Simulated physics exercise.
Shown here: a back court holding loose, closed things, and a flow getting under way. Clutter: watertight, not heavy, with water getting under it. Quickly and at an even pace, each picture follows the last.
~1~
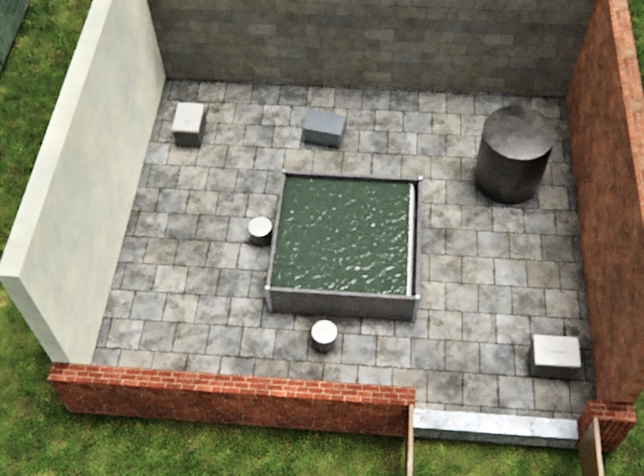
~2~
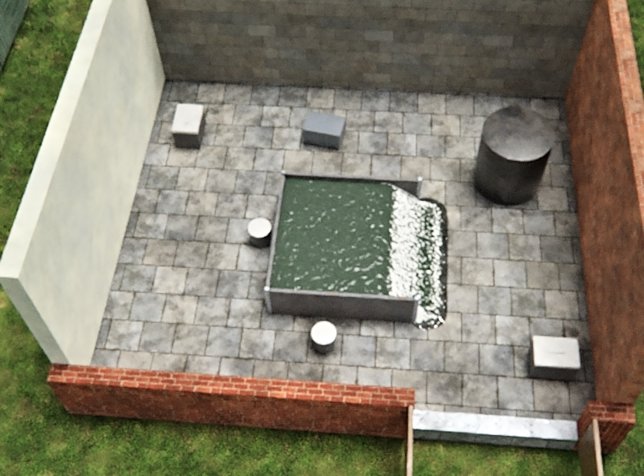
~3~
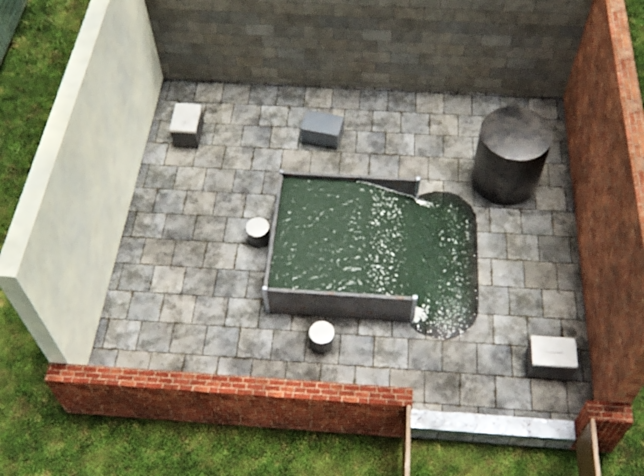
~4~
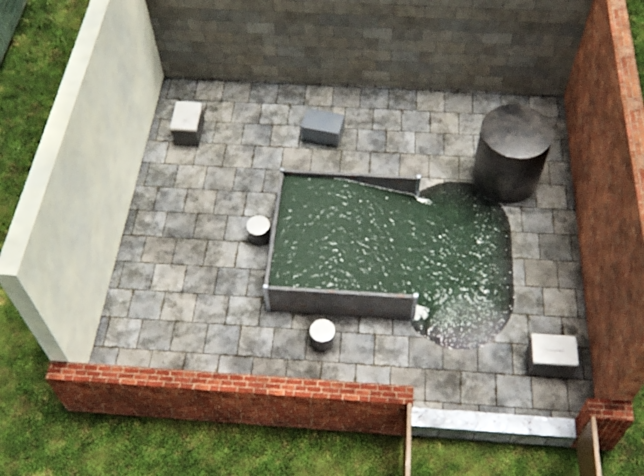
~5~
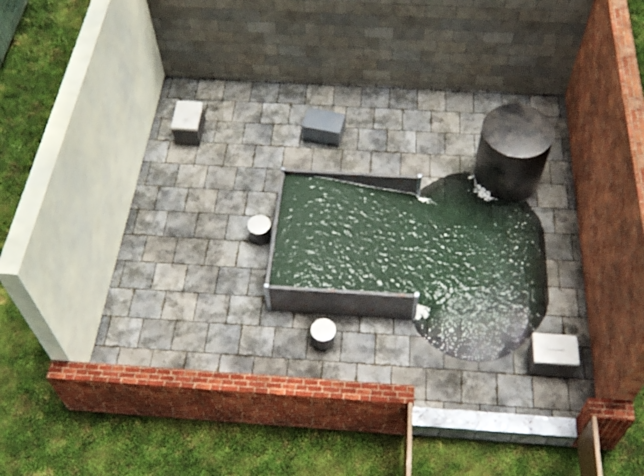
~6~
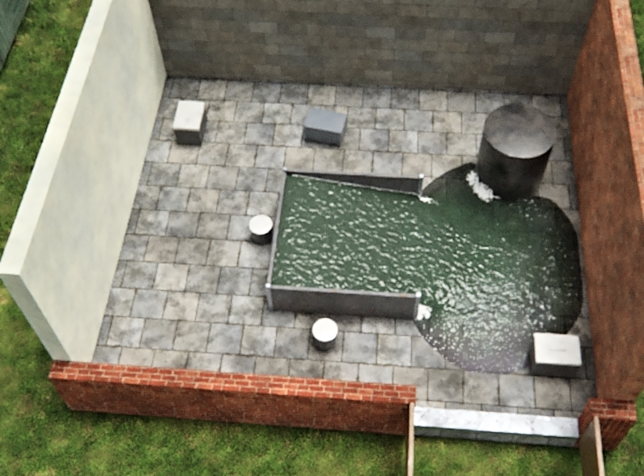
In this clip, green water in a square basin in a walled, paved court pours out through its open right side and spreads across the paving, reaching a dark cylinder and a pale block while the scattered objects stay in place.
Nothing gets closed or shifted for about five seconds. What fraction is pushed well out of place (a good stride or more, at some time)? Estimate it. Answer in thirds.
Less than a third.
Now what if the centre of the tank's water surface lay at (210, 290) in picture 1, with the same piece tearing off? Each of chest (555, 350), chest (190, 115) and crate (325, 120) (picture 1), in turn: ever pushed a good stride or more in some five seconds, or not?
The three, one by one: Short of that, short of that and short of that.
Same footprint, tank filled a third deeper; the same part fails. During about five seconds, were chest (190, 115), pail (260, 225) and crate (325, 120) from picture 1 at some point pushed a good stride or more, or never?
Going through them in turn, I'd say never got there, then never got there, then got there.
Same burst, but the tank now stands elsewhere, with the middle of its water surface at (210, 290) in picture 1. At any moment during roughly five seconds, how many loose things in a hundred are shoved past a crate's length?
Around 20 %.
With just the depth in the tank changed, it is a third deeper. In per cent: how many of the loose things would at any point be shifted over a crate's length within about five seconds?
Near 40 in a hundred.
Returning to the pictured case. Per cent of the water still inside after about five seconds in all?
Something like 80 per cent, give or take.
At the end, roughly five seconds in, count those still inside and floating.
I count 0.
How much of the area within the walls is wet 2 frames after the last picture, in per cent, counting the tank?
Roughly 30 per cent.
A moment on, 0 of 5 are well off their spots; 0 afloat.
Next, 1 of 5 are well off their spots; 1 afloat.
Later, 1 of 5 are well off their spots; 0 afloat.
In the end, 1 of 5 are well off their spots, and 1 have been at some point; 0 afloat.
